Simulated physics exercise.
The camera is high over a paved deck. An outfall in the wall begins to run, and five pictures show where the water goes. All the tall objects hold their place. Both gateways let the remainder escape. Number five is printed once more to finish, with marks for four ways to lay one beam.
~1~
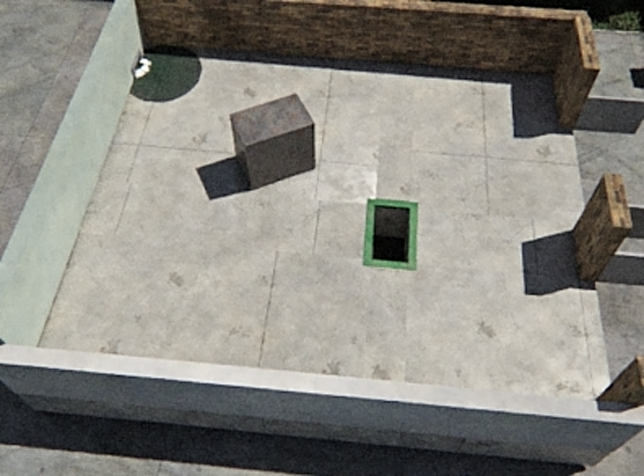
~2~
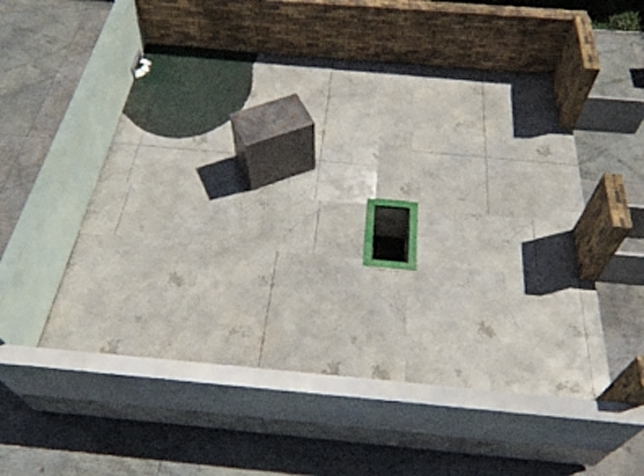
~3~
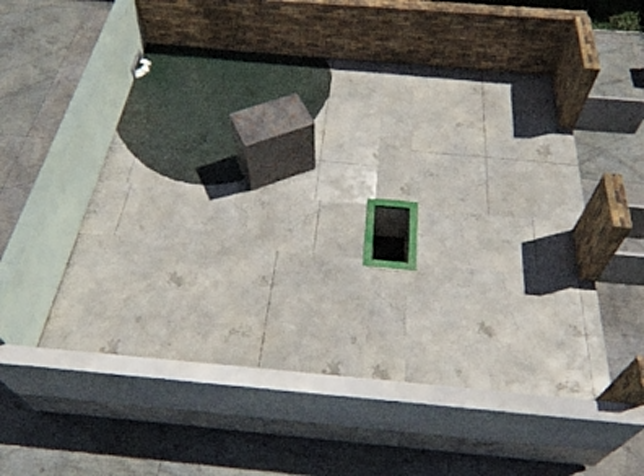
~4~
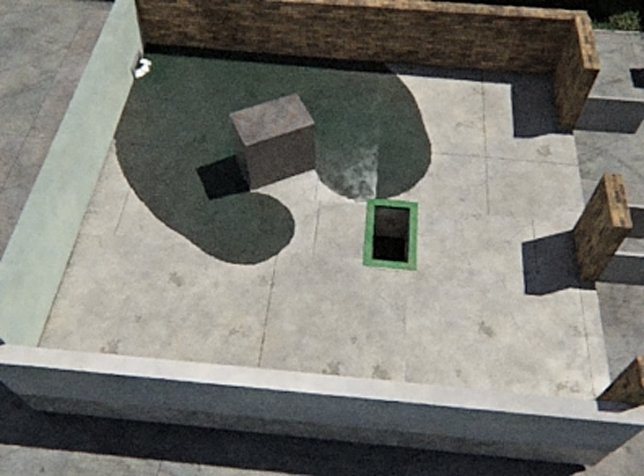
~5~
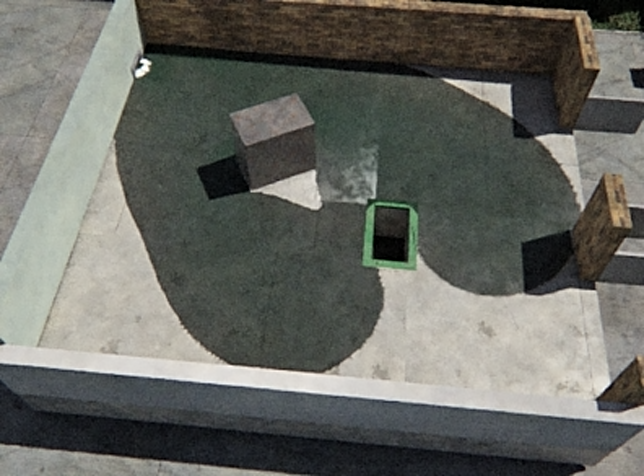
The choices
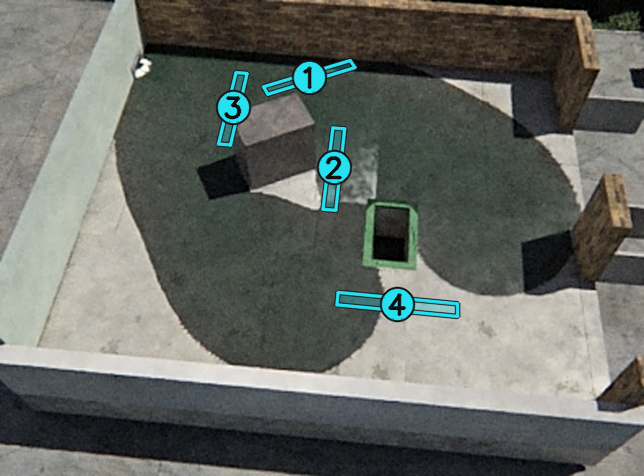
A pale paved deck, seen from high above by a still camera, is enclosed by a brown brick wall at the back, a pale green wall at left and a grey one in front. A dark grey block stands near a green-rimmed drain pit, with gaps at right. Dark water spreads from the back left corner, parts around the block, and reaches the pit, covering over half the floor.
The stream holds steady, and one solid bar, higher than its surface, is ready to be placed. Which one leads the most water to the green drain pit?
I would pick spot 4.
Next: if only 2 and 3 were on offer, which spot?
It is 3.
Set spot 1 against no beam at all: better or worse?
Spot 1 is worse.
On the marked copy, 1 from (265, 90) to (352, 64); 2 from (329, 209) to (338, 128); 3 from (224, 144) to (241, 73); 4 from (337, 298) to (457, 310).
If 1 is chosen, about 7 % of the stream runs into the green drain pit, about 93 % out by the gates.
If 2 is chosen, about 3 % of the stream runs into the green drain pit, about 97 % out by the gates.
If 3 is chosen, about 9 % of the stream runs into the green drain pit, about 91 % out by the gates.
If 4 is chosen, about 13 % of the stream runs into the green drain pit, about 87 % out by the gates.
